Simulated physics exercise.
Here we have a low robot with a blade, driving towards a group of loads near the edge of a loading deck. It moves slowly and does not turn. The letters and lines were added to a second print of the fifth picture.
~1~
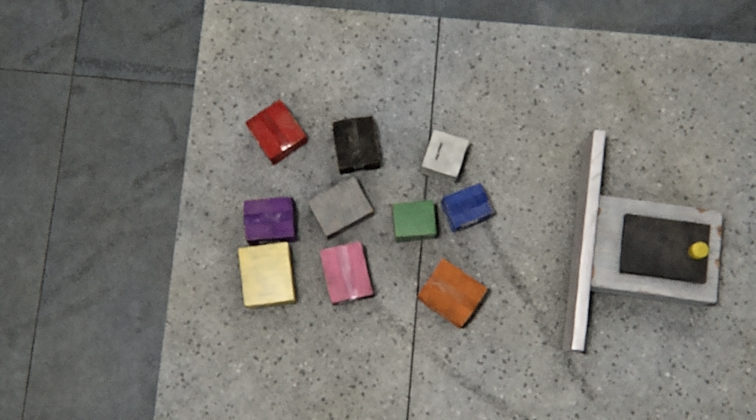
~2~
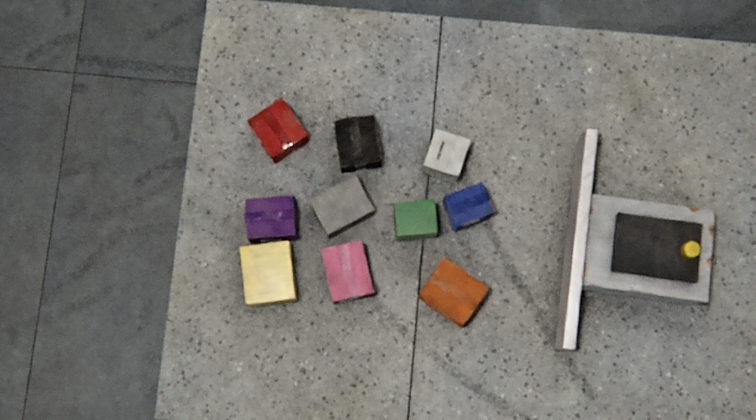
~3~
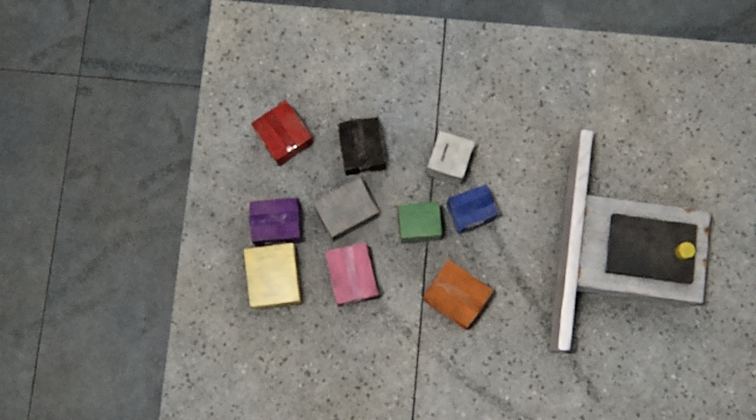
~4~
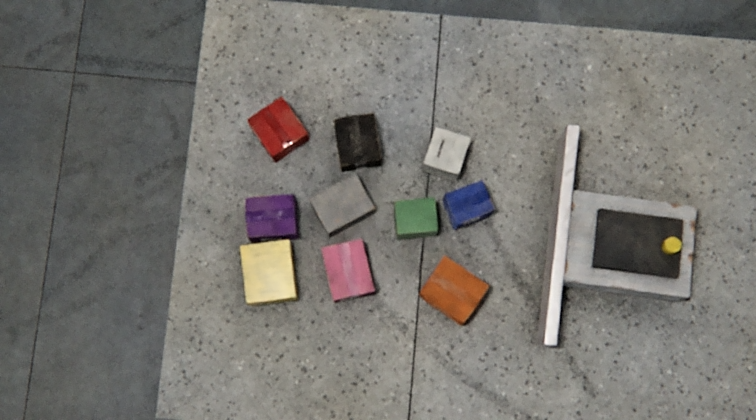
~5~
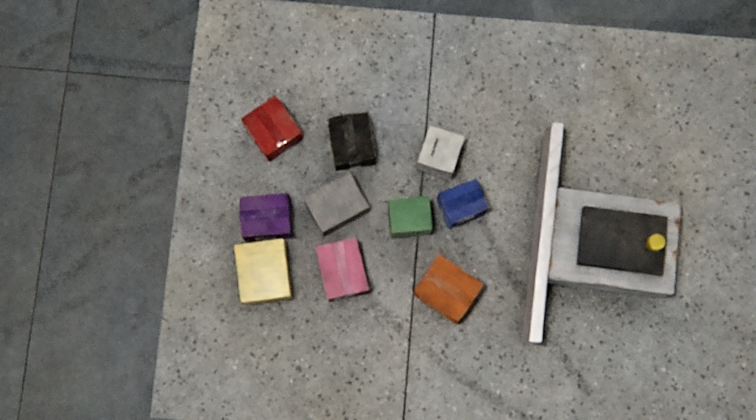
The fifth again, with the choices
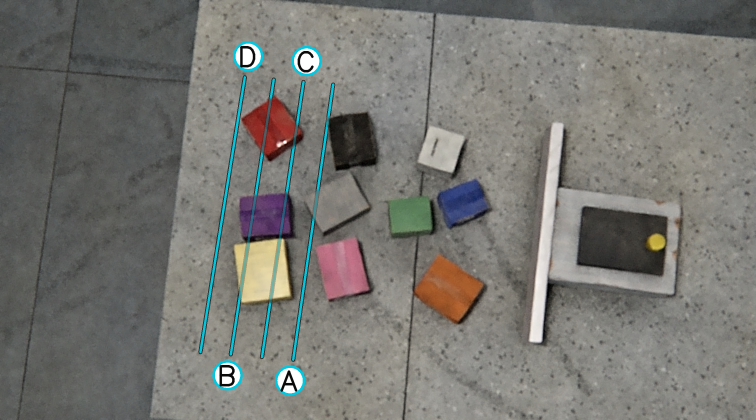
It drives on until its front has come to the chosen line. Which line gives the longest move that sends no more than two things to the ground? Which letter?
At C, and not beyond.
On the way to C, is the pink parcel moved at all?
By then, yes.
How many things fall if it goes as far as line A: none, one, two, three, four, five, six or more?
In all, none.
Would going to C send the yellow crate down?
Yes.
On the copy, A at (314, 219); B at (253, 214); C at (283, 216); D at (223, 211).
On C. First, robot (520, 232); orange box (403, 295); white box (433, 154).
Then, robot (423, 223); yellow crate (222, 269); purple box (228, 212).
Finally, robot (353, 218); purple box over the edge; yellow crate over the edge; two fallen.
By contrast, A is within the limit but short; B drops three; D drops six.
